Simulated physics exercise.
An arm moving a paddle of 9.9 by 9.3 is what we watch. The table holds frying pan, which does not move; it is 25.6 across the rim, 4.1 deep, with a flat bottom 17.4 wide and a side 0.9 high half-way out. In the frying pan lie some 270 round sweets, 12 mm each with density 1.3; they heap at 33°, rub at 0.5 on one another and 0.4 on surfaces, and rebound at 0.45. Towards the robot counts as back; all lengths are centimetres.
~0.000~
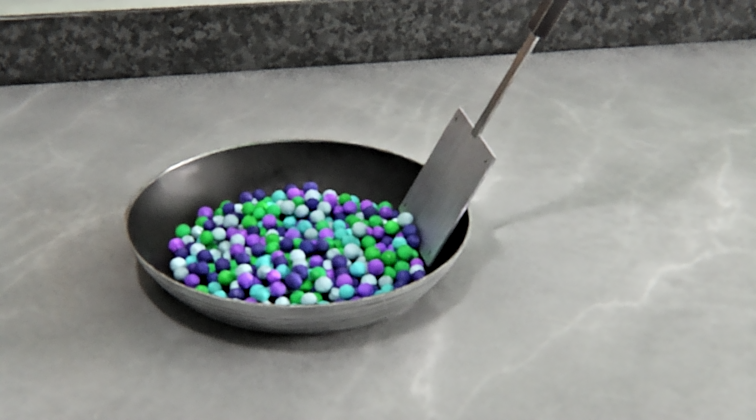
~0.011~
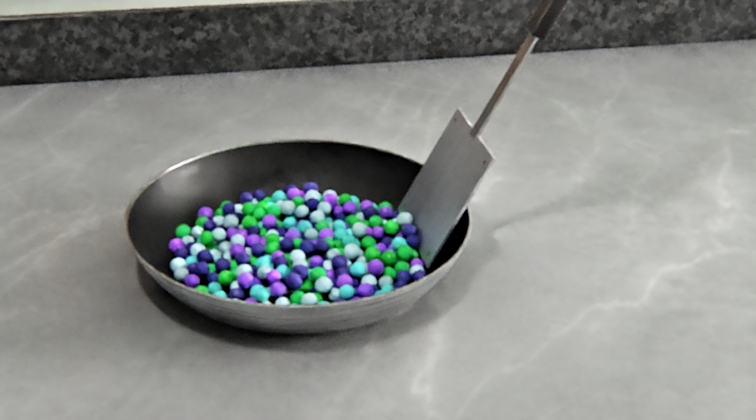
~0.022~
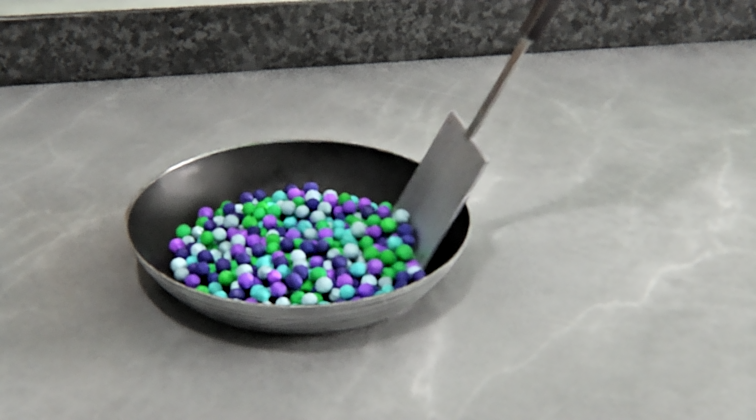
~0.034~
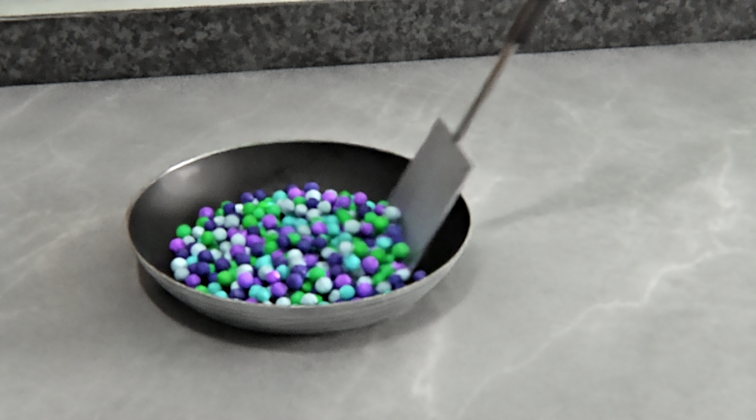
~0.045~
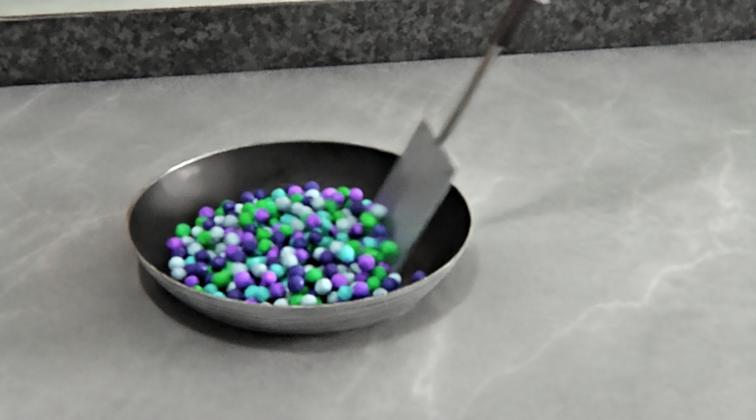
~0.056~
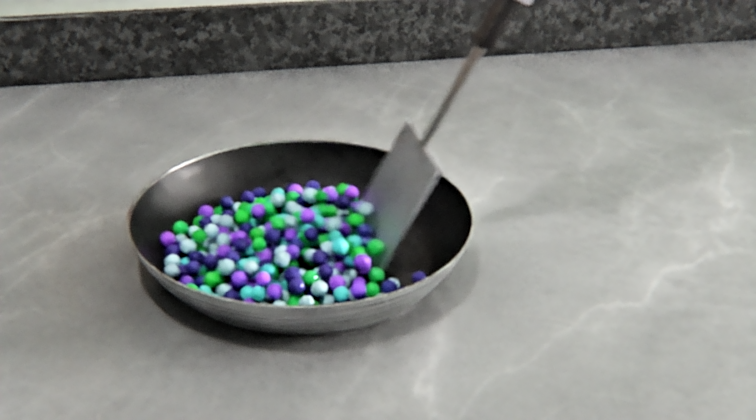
A metal spatula rested at the right side of a black frying pan full of green, purple, blue and white balls, then slid left, pushing the nearby ones closer together while the pan stayed still.
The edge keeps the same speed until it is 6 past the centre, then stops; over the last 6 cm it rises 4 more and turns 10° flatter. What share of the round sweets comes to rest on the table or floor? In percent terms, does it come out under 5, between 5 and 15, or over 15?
It comes out between 5 and 15 %.
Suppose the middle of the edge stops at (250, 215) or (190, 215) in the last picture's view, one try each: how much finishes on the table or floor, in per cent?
I'd say some 5 per cent, then some 20 per cent.
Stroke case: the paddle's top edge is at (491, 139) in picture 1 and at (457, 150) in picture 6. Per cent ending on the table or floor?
Around 5 per cent finishes there.
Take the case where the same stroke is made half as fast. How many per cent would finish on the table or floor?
Near 0 %.
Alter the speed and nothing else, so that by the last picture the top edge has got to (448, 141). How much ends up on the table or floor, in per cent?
Estimate: Close to 0 %.
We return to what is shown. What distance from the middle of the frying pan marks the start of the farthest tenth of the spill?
About 80 cm from the centre.
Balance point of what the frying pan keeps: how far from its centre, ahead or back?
I'd put it at roughly 5.0 cm toward the front.
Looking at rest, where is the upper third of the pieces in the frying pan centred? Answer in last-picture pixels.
(187, 244).
After 0.08 s, sloping 62°, highest piece 5 above the table; 271 in the frying pan.
After 0.11 s, sloping 59°, highest piece 6 above the table; 271 in the frying pan.
After 0.32 s, sloping 52°, highest piece 10 above the table; 245 in the frying pan, 25 on the table or floor, 1 on the blade or in flight.
After 1.38 s, sloping 52°, highest piece 4 above the table; 245 in the frying pan, 26 on the table or floor.
In the end, 245 in the frying pan, 26 on the table or floor. That is 10 % on the table or floor.
